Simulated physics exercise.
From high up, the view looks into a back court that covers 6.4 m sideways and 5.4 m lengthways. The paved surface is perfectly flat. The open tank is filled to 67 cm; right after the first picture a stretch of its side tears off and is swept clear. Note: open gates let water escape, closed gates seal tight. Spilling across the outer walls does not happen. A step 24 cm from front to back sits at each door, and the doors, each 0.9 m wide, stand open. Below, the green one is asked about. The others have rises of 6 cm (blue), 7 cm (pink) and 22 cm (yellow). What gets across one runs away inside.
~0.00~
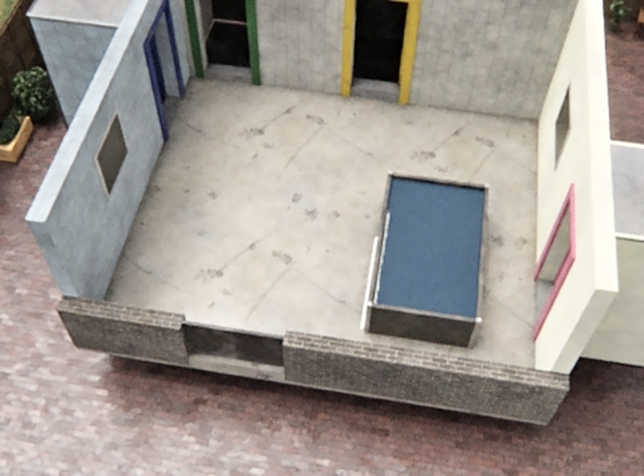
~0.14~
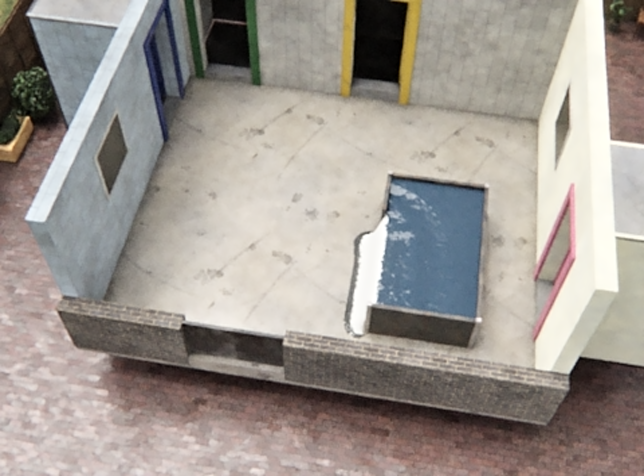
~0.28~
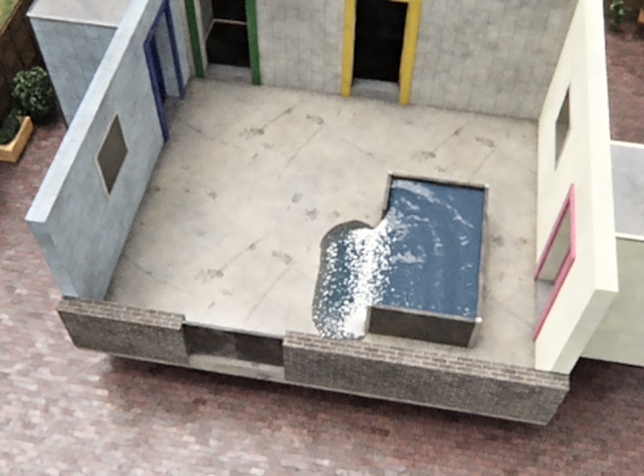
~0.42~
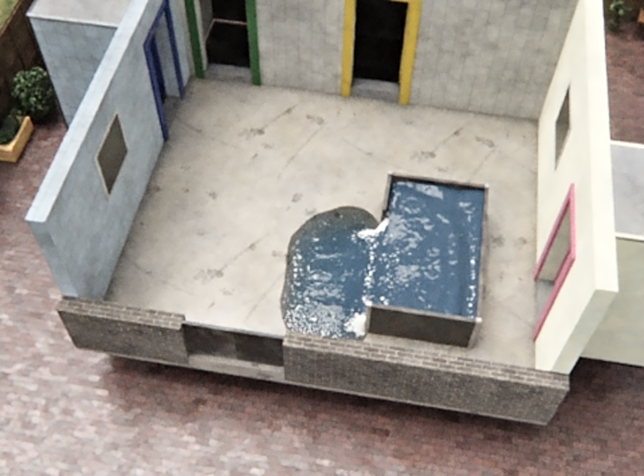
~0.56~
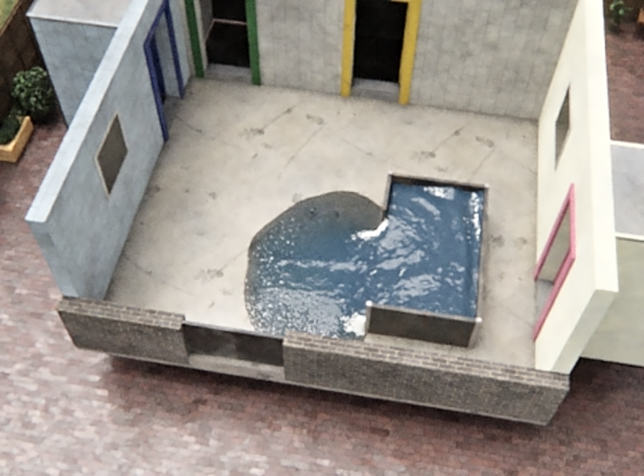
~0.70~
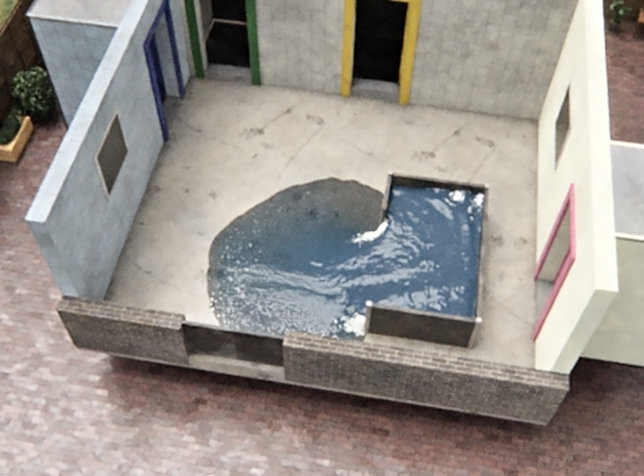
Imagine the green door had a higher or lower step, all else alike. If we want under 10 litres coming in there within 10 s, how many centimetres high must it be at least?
About 20 centimetres.
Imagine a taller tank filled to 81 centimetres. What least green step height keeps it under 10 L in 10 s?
About 25 centimetres.
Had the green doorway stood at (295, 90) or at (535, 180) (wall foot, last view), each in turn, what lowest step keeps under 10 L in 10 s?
Around 16 and 10.0 cm respectively.
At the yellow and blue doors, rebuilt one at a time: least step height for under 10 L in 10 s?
About 6.5 cm at yellow and about 13.5 cm at blue.
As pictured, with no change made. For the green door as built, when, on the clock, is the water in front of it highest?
Peak time: About 4.5 s.
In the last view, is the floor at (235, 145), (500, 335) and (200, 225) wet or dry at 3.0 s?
So the three spots come out swamped, spared, swamped, in that order.
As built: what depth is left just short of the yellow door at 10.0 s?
About 6.0 centimetres.
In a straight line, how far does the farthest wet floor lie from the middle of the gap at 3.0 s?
Some 5.4 m out.
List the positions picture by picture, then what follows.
In the first picture, still water, 67 cm deep, in the open tank at (431, 245); the green door at (224, 37) is dry.
In the second picture, the gap is at (377, 273), the front 0.4 m out at (359, 243); the back of the open tank holds 67 cm.
In the third picture, water pours out at (377, 275) and has run 0.8 m, to (326, 254); about 12 cm deep outside, 66 cm at the back.
In the fourth picture, the gap is at (377, 275), the front 1.3 m out at (292, 266); the back of the open tank holds 59 cm.
In the fifth picture, water pours out at (377, 276) and has run 1.9 m, to (254, 260); about 7 cm deep outside, 58 cm at the back.
In the sixth picture, water pours out at (377, 276) and has run 2.5 m, to (214, 261); about 6 cm deep outside, 56 cm at the back; the green door at (224, 37), 5.1 m from the gap, is still 2.9 m from the nearest water.
After 1.4 s water covers 40 % of the floor, deepest (30 cm) near (359, 313); it has not reached the green door.
After 3.0 s water covers 50 % of the floor, deepest (32 cm) near (94, 327); 9 cm at the green door, 0 litres in over its 13 cm step.
After 10.0 s water covers 95 % of the floor, deepest (16 cm) near (477, 388); 8 cm at the green door, 83 litres in over its 13 cm step.
At the green door as built, the water arrived by 3.0 s and peaked near 24 cm at 4.6 s.
With a step of 17 cm, 30 litres would have come in within the 10 s; with 23 cm, 2 litres. So under 10 litres takes about 20 cm.
